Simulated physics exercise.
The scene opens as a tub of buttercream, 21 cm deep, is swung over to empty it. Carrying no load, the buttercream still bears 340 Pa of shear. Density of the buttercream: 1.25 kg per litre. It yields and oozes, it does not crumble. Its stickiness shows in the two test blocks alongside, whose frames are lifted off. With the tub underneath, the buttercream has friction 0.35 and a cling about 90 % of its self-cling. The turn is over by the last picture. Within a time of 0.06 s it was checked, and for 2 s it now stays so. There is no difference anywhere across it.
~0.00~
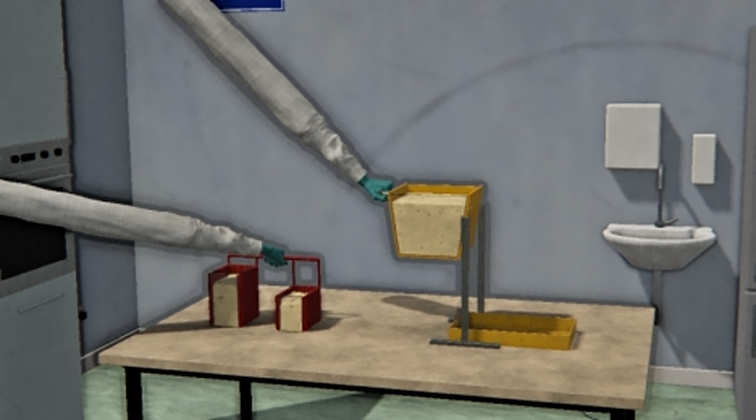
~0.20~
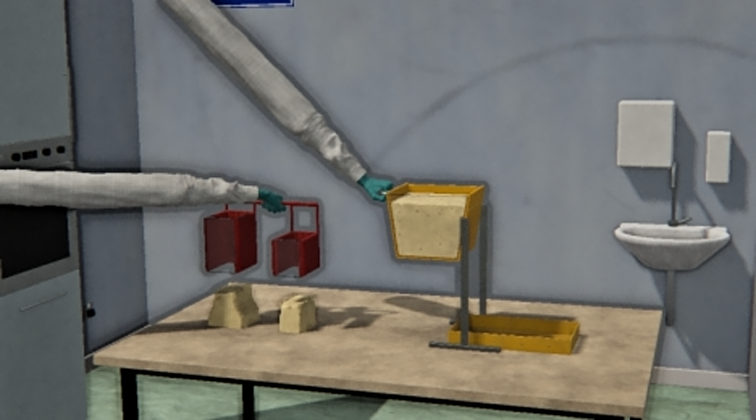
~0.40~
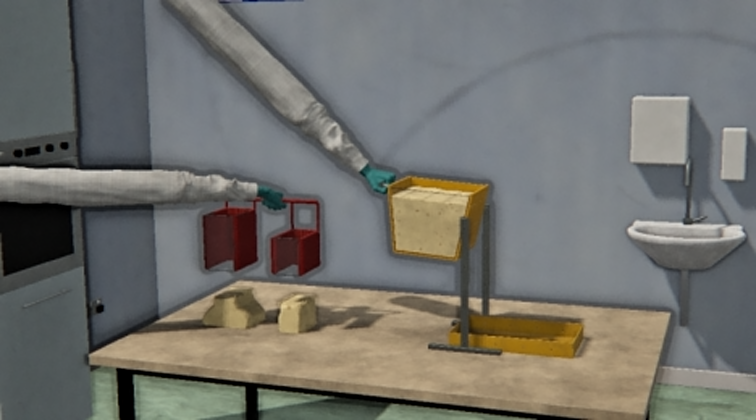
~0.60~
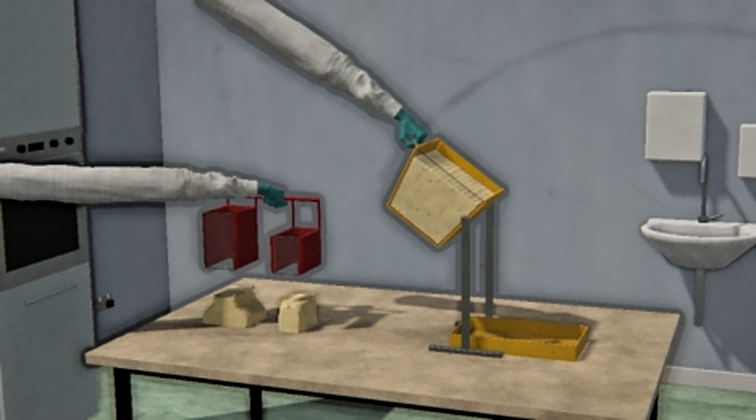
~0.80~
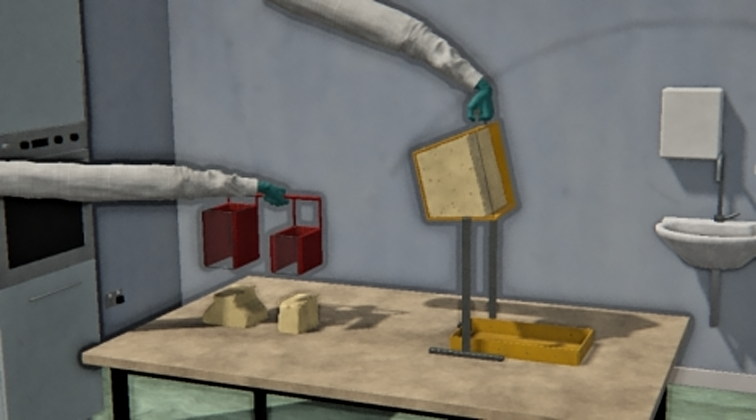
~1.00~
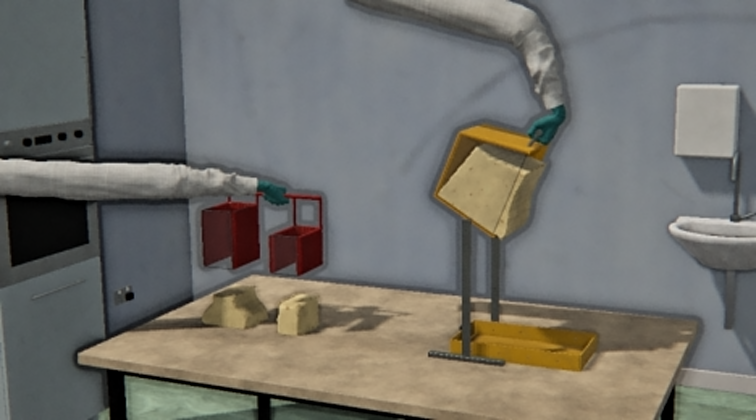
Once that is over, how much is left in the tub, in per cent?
0 %.
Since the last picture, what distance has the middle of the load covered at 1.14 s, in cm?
Around 16 centimetres.
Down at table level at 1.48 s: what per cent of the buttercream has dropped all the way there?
100 per cent.
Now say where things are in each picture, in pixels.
The first frame shows handle-side rim at (390, 193), tilt 0 degrees; highest point of the buttercream at (399, 202); test blocks 16 cm, 10 cm high (left to right).
The second frame shows handle-side rim at (389, 193), tilt 0 degrees; highest point of the buttercream at (398, 202); test blocks 13 cm, 10 cm high (left to right).
The third frame shows handle-side rim at (391, 187), tilt 4 degrees; highest point of the buttercream at (396, 197); test blocks 11 cm, 10 cm high (left to right).
The fourth frame shows handle-side rim at (418, 148), tilt 36 degrees; highest point of the buttercream at (416, 160); test blocks 11 cm, 10 cm high (left to right).
The fifth frame shows handle-side rim at (477, 131), tilt 77 degrees; highest point of the buttercream at (466, 138); test blocks 11 cm, 10 cm high (left to right).
The sixth frame shows handle-side rim at (528, 154), tilt 112 degrees; highest point of the buttercream at (478, 150); test blocks 11 cm, 10 cm high (left to right).
By 1.14 s, the tub is at 112 degrees and holds 29 %.
By 1.31 s, the tub is at 112 degrees and holds 0 %.
By 1.48 s, the tub is at 112 degrees and holds 0 %.
By 1.65 s, the tub is at 112 degrees and holds 0 %.
By 3.00 s, at the end, the tub is at 112 degrees and holds 0 %.
